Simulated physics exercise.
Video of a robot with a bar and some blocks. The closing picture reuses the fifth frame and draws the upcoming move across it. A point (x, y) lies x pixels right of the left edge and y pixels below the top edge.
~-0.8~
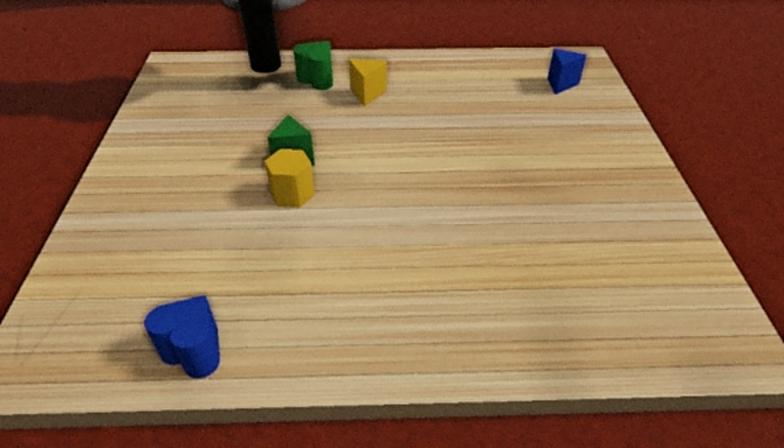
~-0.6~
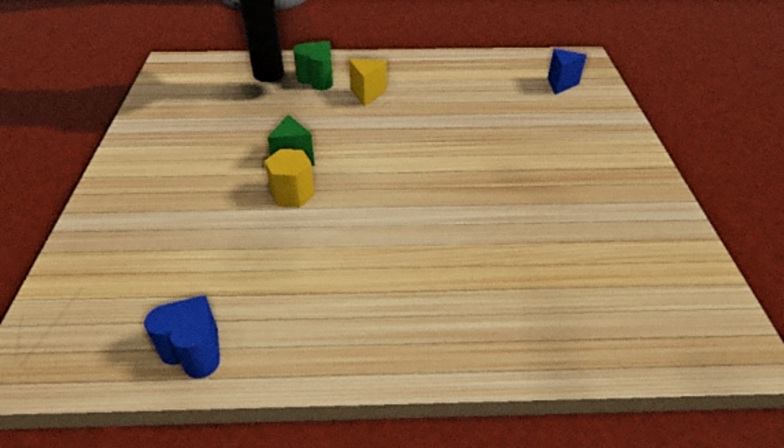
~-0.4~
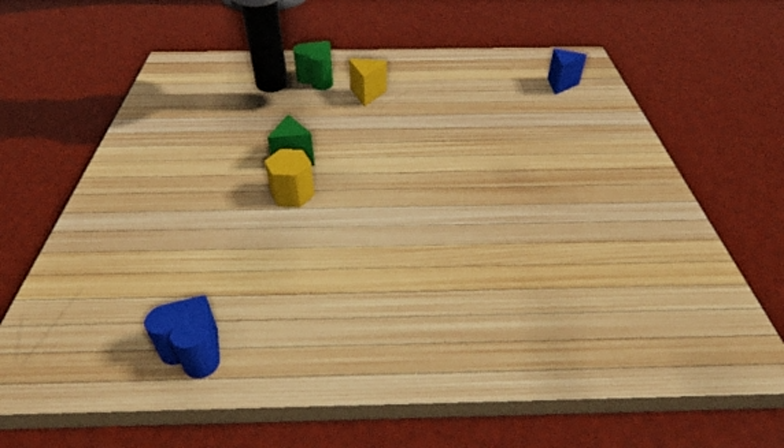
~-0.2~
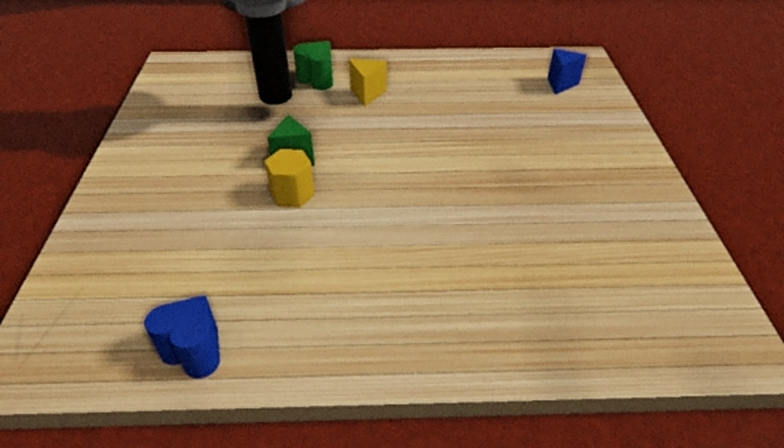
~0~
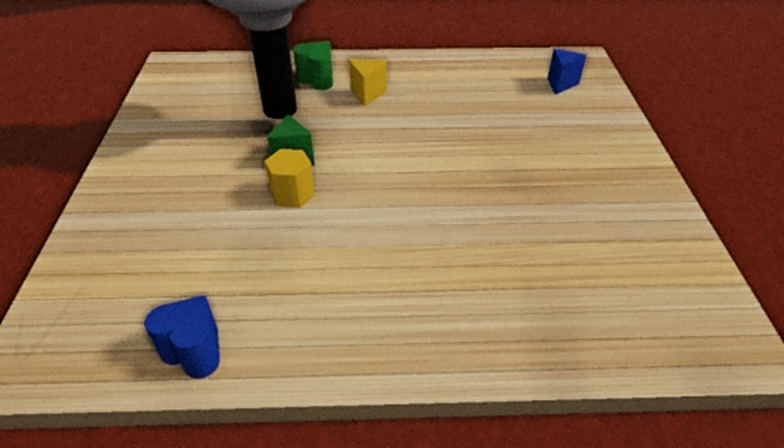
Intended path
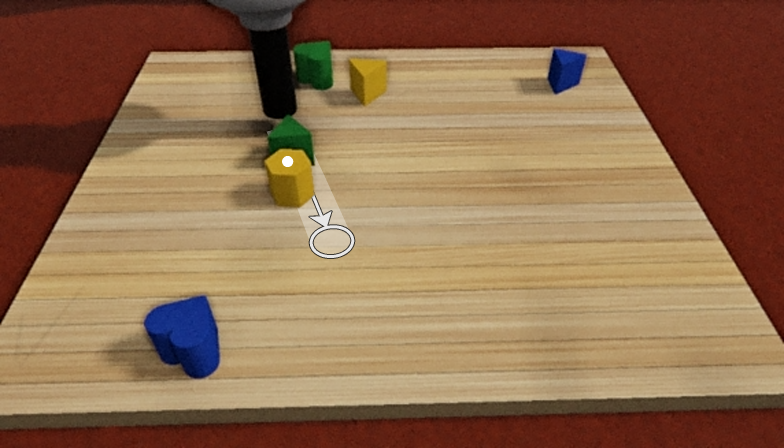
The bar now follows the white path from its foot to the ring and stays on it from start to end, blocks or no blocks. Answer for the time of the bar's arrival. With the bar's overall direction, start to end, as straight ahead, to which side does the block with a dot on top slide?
Off to the right side.
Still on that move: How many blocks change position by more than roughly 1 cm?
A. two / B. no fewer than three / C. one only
Option A.
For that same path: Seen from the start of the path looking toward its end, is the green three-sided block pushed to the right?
I'd say no.
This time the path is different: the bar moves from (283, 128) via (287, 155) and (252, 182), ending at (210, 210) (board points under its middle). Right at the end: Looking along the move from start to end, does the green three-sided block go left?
Yes, it checks out.
Drawn move, from (283, 128) directly to (332, 241); the dot is on the yellow six-sided block.
The first path, step by step. One third of the way, bar at (295, 142); yellow six-sided block at (288, 166), turned 25° clockwise; green three-sided block at (304, 146), turned 35° clockwise.
Two thirds of the way, bar at (312, 180); yellow six-sided block at (281, 188), turned 75° clockwise; green three-sided block at (336, 179), turned 20° clockwise.
At the end, bar at (330, 223); yellow six-sided block at (277, 199), turned 120° clockwise; green three-sided block at (364, 199), turned 35° anticlockwise.
